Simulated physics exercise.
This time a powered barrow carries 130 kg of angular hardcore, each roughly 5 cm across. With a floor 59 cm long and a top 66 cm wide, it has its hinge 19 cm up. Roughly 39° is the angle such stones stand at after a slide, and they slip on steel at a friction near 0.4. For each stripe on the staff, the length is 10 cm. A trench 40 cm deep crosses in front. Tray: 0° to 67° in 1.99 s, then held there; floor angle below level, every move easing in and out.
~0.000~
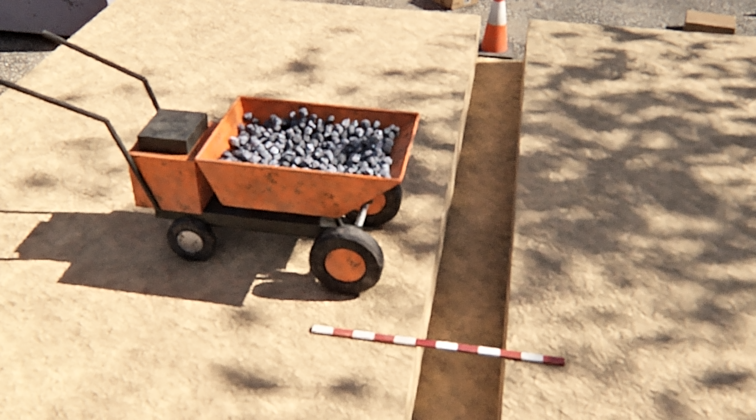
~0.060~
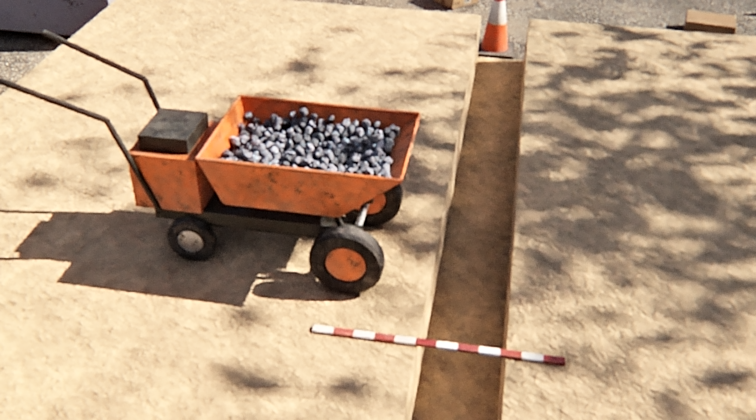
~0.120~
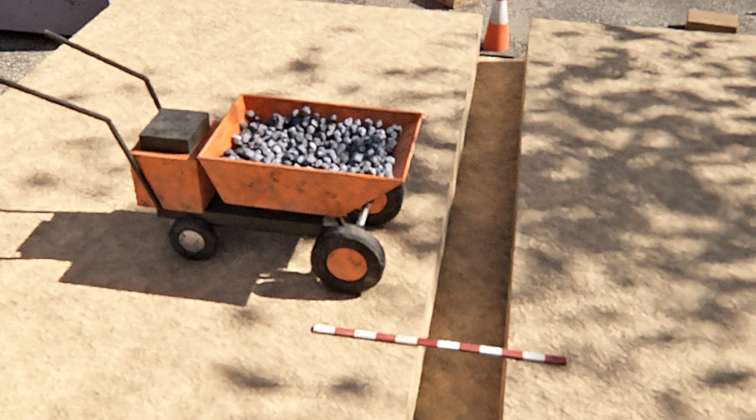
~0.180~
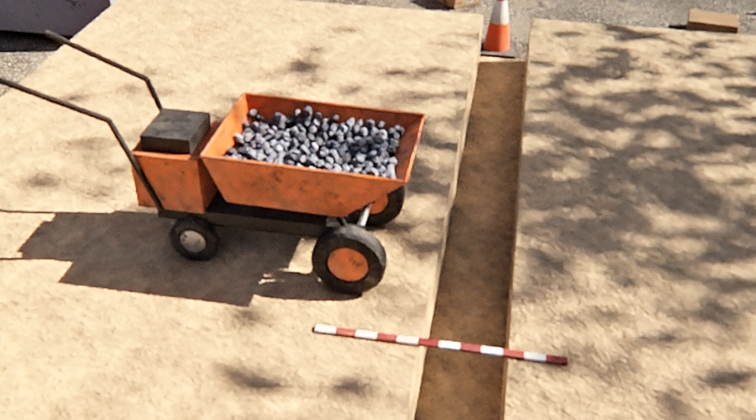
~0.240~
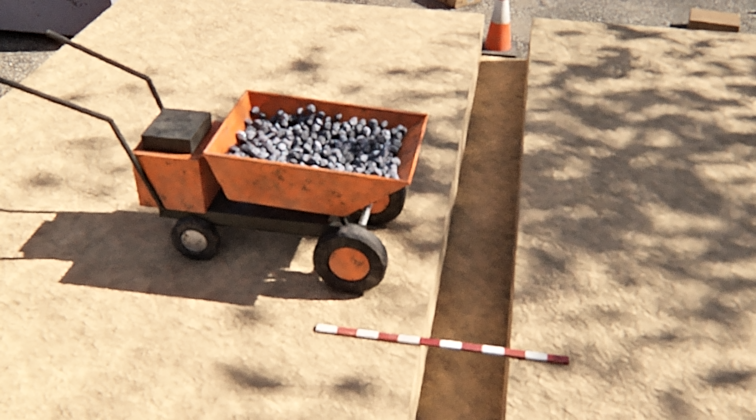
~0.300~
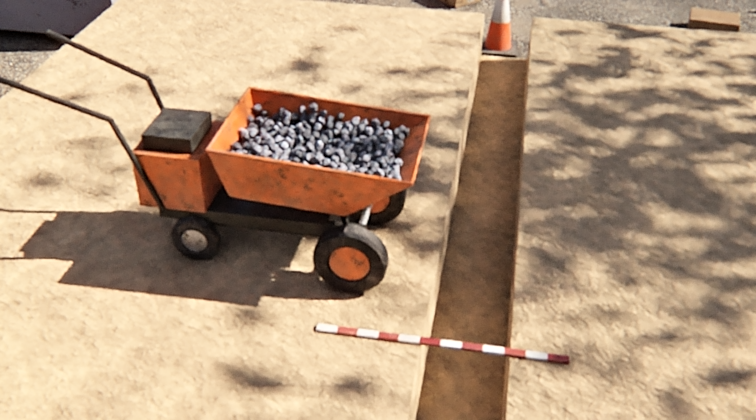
The clip opens on an orange powered barrow loaded with grey stones, standing still left of a narrow trench with a red-and-white striped staff across it. Then the tray slowly tilts slightly, its front edge dipping toward the trench as its rear lifts a little, and the stones shift slightly inside.
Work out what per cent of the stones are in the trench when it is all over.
It comes to roughly 90 per cent.
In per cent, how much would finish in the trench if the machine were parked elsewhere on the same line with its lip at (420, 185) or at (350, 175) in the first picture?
70 % and 100 %.
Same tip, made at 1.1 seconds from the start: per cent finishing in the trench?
Expected share: Around 80%.
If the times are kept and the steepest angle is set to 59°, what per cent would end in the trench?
The trench would hold about 70% of it.
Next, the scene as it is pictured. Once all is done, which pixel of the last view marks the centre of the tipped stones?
I'd point somewhere around (487, 311).
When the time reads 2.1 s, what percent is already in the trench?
At that moment: Approx. 40 %.
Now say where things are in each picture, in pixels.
Lip at (400, 182), floor tilted 0°, highest stones at (343, 126), in the first frame.
The tray is at 0°, its lip at (401, 181); the top of the load is at (343, 126); the stones move at 0.0 m/s on average, in the second frame.
Lip at (403, 182), floor tilted 1°, highest stones at (335, 128); the stones move at 0.1 m/s on average, in the third frame.
Lip at (406, 183), floor tilted 2°, highest stones at (316, 127); the stones move at 0.1 m/s on average, in the fourth frame.
The tray is at 3°, its lip at (409, 183); the top of the load is at (306, 125); the stones move at 0.2 m/s on average, in the fifth frame.
Lip at (412, 184), floor tilted 4°, highest stones at (295, 120); the stones move at 0.2 m/s on average, in the sixth frame.
After 1.5 s the floor is at 56°; 100 % in the tray; the foremost stones are at (467, 240).
After 2.1 s the floor is at 67°; 56 % in the tray, 41 % in the trench, 3 % past the trench; the foremost stones are at (539, 289).
After 2.4 s the floor is at 67°; 23 % in the tray, 67 % in the trench, 10 % past the trench; the foremost stones are at (583, 274).
After 4.4 s the floor is at 67°; 0 % in the tray, 90 % in the trench, 10 % past the trench; the foremost stones are at (589, 273).
